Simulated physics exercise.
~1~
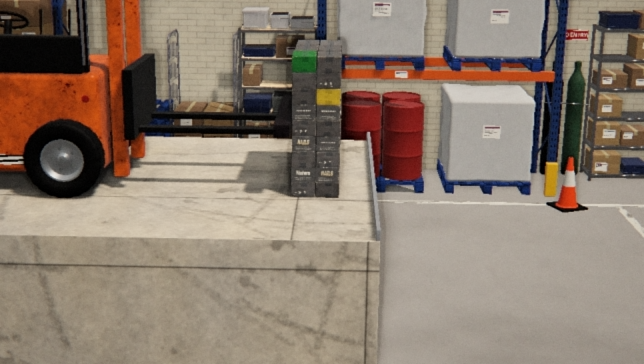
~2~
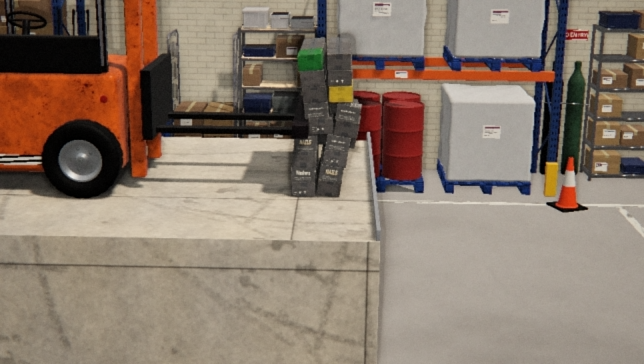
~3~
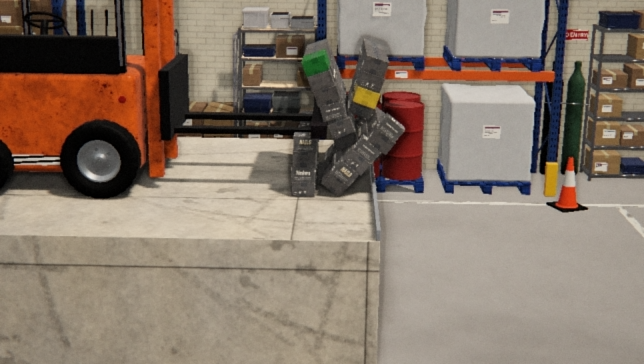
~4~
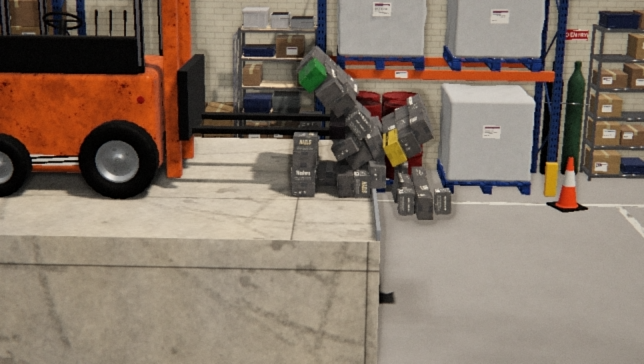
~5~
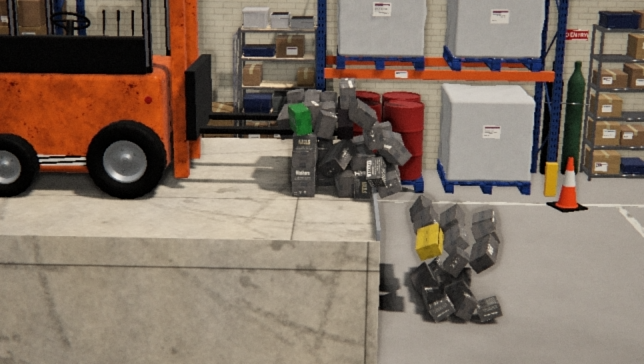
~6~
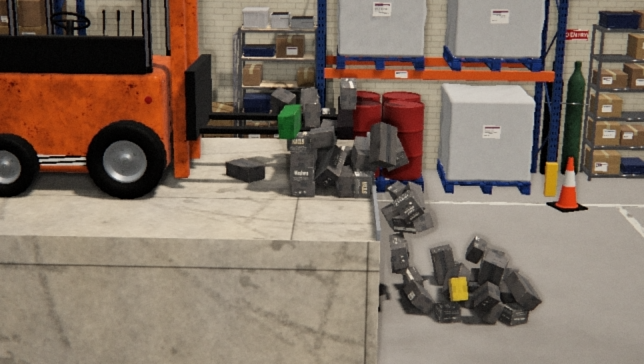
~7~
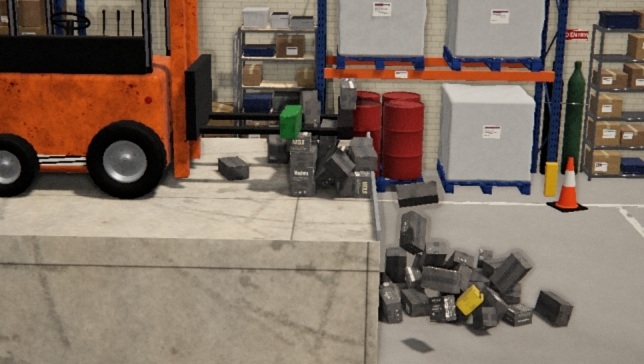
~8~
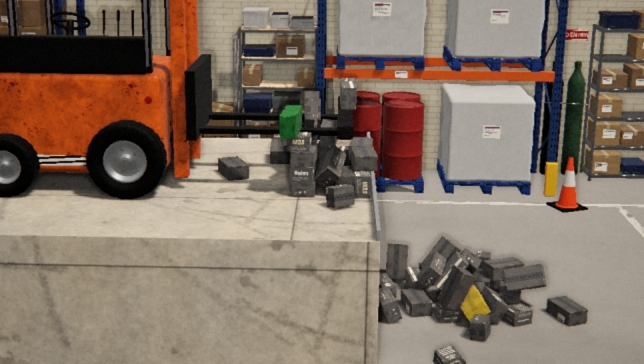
At the start, a tall stack of dark boxes, one marked green and another yellow, stands near the edge of a concrete loading dock in a warehouse. An orange lift truck on the left moves right, pushing a level beam into the stack. The upper part shifts and leans right, then breaks apart, the boxes tumbling against one another. Many spill over the brink, the yellow one among them, while the truck stops. At the end, a loose heap lies on the floor below, with the yellow box tilted in it, and the green box rests on its side atop those left on the dock.
